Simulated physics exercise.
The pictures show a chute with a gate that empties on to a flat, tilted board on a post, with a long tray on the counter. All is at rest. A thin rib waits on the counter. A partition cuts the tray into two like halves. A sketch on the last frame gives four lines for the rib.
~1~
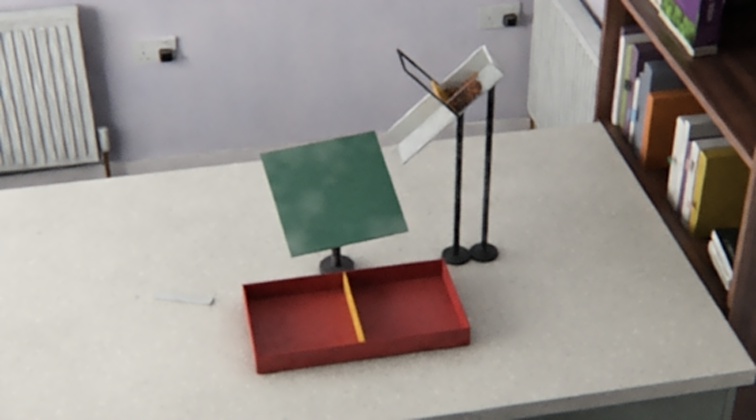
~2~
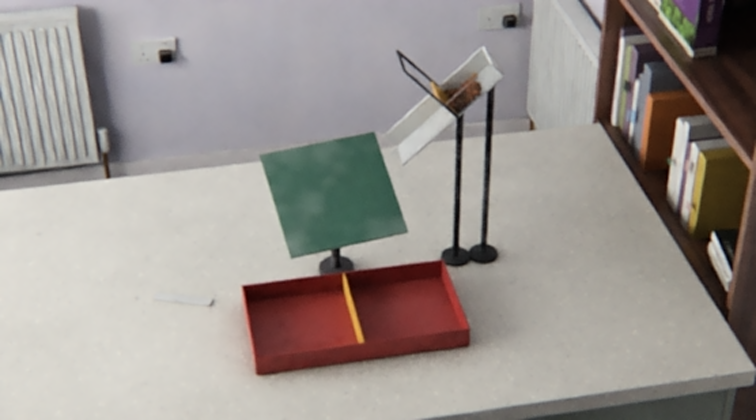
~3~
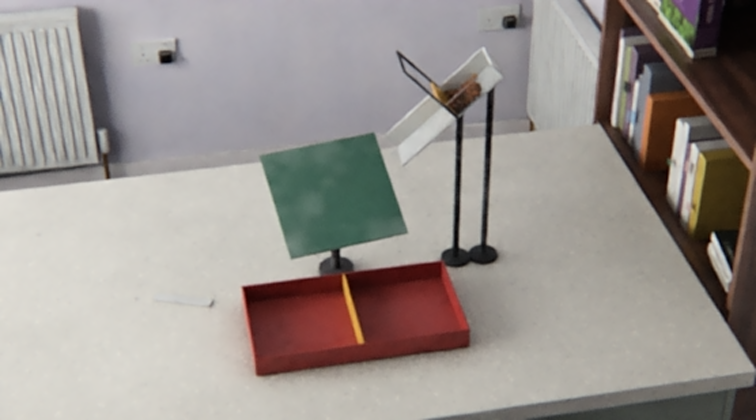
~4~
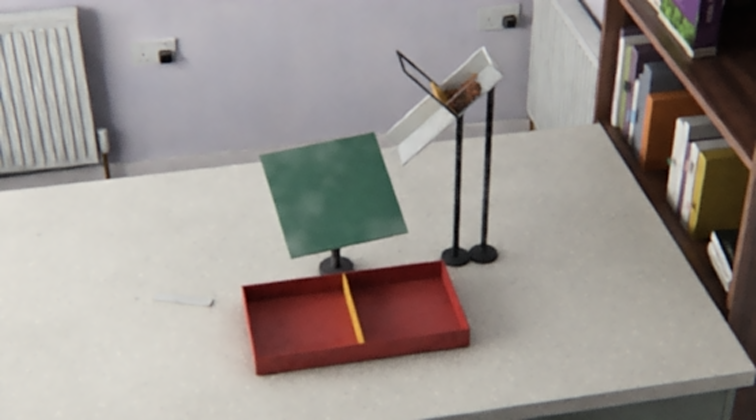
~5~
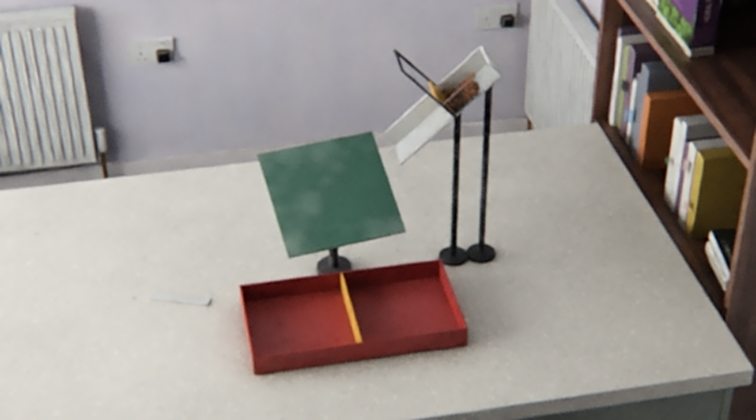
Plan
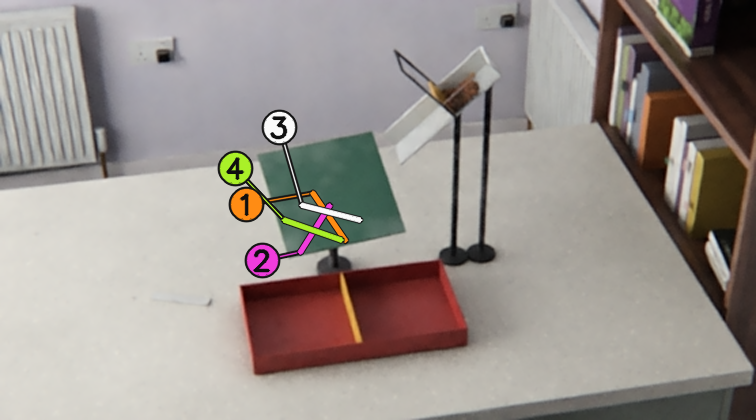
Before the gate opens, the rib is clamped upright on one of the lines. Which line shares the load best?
Go for 2.
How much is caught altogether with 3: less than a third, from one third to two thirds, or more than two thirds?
It is more than two thirds.
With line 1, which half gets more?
Right.
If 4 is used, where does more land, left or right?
Right.
On the marked copy, line 1 from (312, 193) to (345, 240); line 2 from (329, 205) to (300, 252); line 3 from (302, 205) to (359, 220); line 4 from (284, 220) to (341, 239).
With 1, of what is caught, a small part in the left half, most in the right.
With 2, of what is caught, about two thirds in the left half, about a third in the right.
With 3, of what is caught, a stray few in the left half, nearly all in the right.
With 4, of what is caught, about a quarter in the left half, most in the right.
